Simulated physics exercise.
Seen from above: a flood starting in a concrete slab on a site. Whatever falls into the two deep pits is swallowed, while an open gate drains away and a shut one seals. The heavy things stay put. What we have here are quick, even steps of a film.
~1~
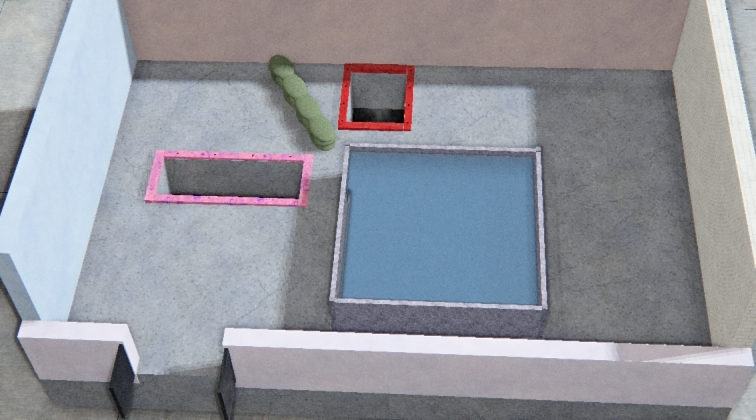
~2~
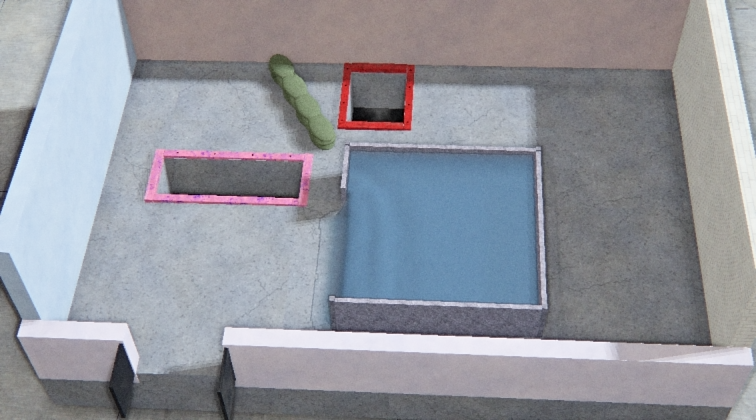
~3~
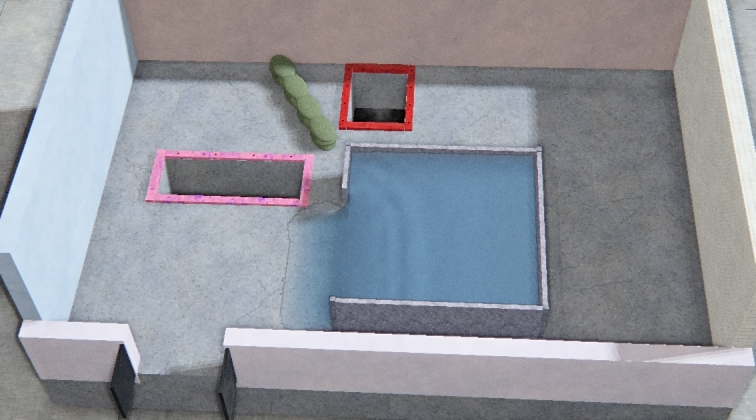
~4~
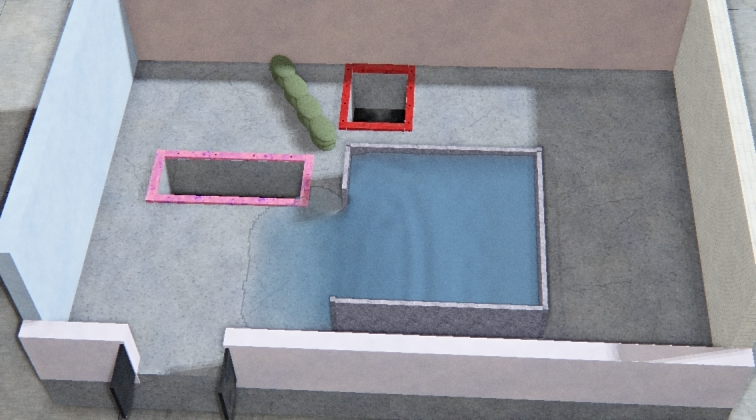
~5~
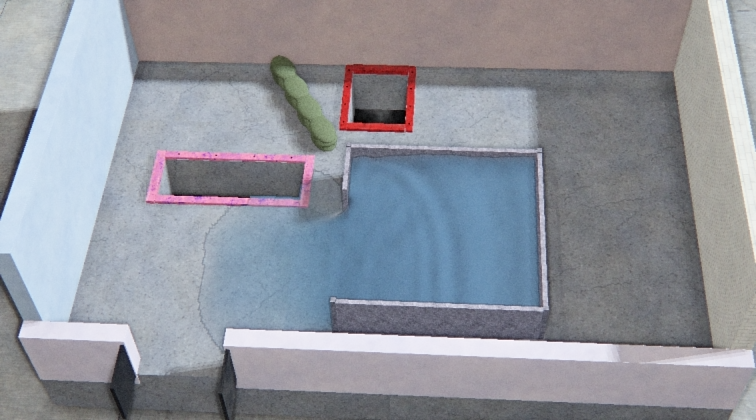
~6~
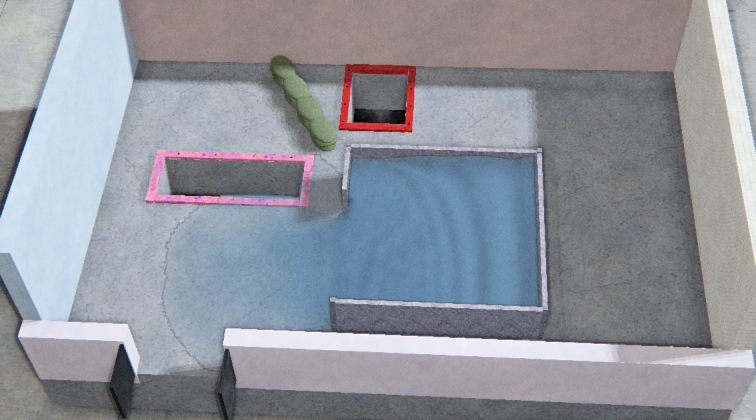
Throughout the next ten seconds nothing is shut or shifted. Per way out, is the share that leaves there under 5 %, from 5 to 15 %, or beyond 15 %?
Outcome: The gate will likely win a major part beyond fifteen per cent; the pink pit will likely win a major part beyond fifteen per cent; the red pit will likely win a minor part below five per cent.
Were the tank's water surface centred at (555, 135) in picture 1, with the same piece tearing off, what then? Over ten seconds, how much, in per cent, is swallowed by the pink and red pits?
Pink 30 %, red 8 %.
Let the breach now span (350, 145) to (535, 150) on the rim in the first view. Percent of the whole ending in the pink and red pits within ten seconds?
Estimates in per cent: Pink 2, red 45.
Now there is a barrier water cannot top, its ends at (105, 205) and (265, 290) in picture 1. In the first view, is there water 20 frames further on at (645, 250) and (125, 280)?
Going by the list, I'd say kept clear of the flood, then reached by the flood.
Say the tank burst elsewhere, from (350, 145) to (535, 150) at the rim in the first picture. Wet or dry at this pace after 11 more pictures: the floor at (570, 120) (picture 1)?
Check at the given point: Inundated.
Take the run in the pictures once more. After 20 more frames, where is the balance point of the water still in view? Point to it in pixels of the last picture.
About (279, 256).
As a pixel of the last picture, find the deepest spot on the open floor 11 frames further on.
That spot is close to (60, 354).
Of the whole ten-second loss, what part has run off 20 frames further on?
My guess would be around 20 percent.
A moment on, water covers 30 % of the floor; the gate 0 %, the pink pit 1 %, the red pit 0 %.
Next, water covers 30 % of the floor; the gate 2 %, the pink pit 1 %, the red pit 0 %.
Then, water covers 40 % of the floor; the gate 7 %, the pink pit 3 %, the red pit 0 %.
Later, water covers 50 % of the floor; the gate 16 %, the pink pit 13 %, the red pit 0 %.
In the end, water covers 55 % of the floor; the gate 26 %, the pink pit 23 %, the red pit 0 %.
